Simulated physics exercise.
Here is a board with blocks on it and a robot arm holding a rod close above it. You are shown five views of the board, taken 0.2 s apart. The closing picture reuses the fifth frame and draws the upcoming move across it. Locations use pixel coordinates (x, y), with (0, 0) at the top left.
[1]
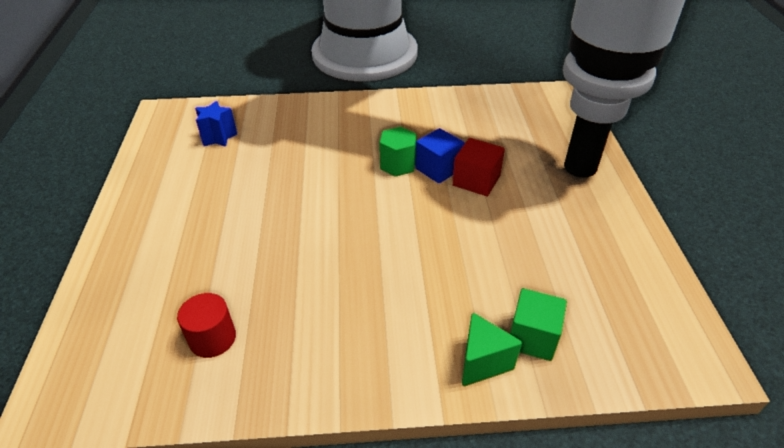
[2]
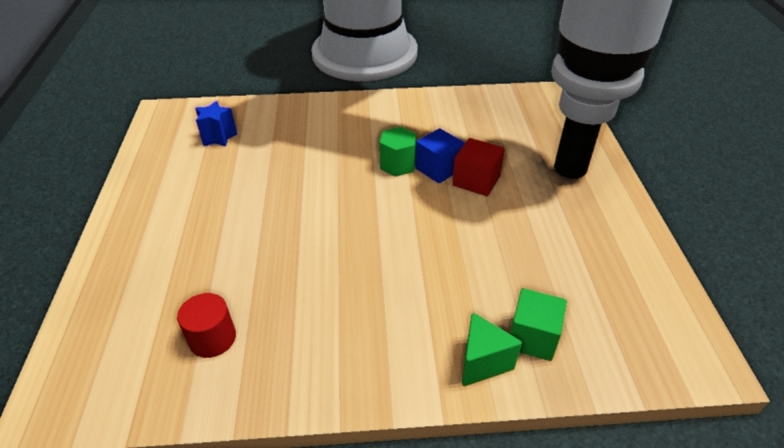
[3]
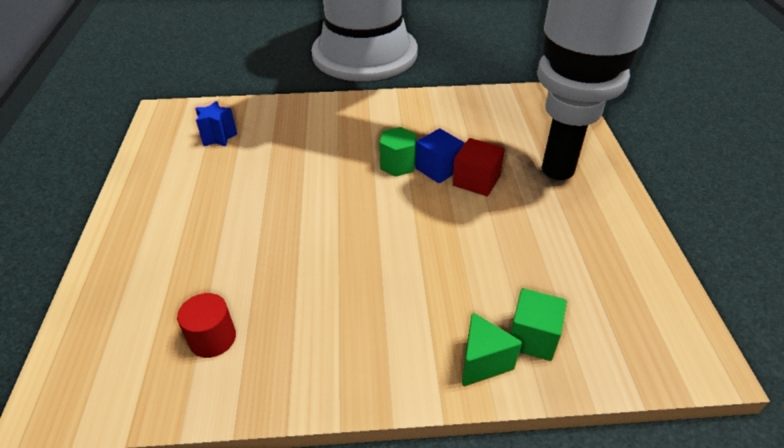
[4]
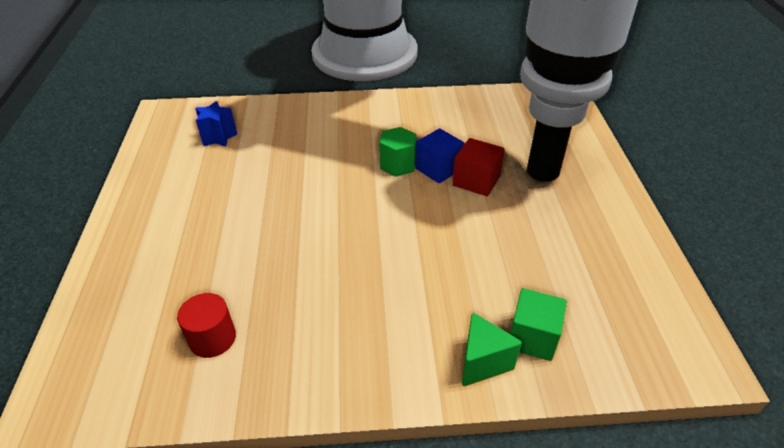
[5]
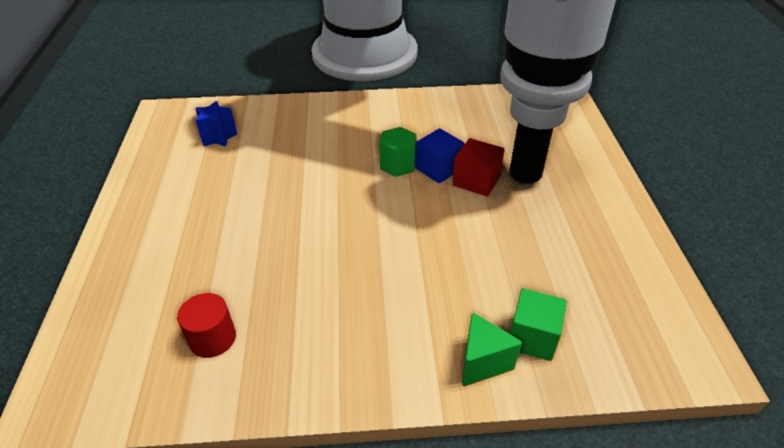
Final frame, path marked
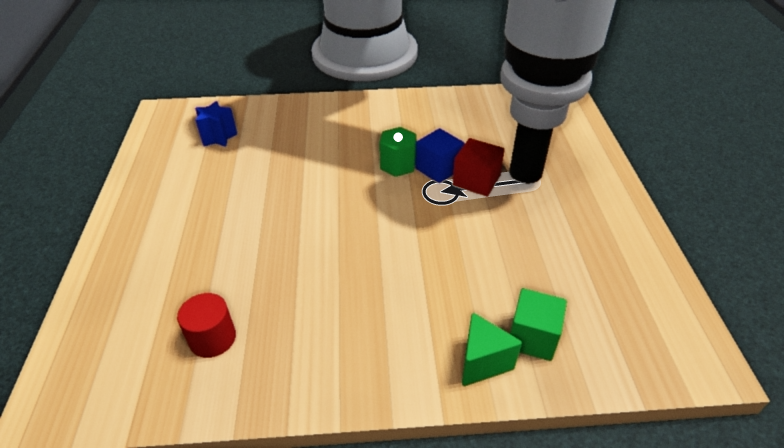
On a wooden board with scattered coloured blocks, a robot arm's black rod slides left toward a still red cube.
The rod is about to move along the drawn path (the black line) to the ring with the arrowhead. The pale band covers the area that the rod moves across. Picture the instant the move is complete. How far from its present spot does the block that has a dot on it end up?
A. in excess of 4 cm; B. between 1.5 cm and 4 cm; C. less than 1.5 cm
A.
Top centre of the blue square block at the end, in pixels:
It is going to be at (383, 135).
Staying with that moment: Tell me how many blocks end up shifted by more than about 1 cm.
That's three or more.
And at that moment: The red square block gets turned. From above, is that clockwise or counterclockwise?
Top view: Clockwise.
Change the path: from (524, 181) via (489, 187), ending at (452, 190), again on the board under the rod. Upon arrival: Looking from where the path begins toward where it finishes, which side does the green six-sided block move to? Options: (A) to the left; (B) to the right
B (to the right)
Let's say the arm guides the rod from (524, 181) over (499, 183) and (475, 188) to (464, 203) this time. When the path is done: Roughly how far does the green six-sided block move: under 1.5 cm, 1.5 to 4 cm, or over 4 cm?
It will move between 1.5 and 4 cm.
Drawn move, from (524, 181) to (441, 192); the dot is on the green six-sided block.
What follows on the original path. Halfway along, rod at (482, 179); green six-sided block at (378, 134), turned 25° clockwise; blue square block at (415, 139); red square block at (447, 152).
At the end, rod at (441, 185); green six-sided block at (351, 125), turned 40° clockwise; blue square block at (383, 135); red square block at (407, 152), turned 25° clockwise.
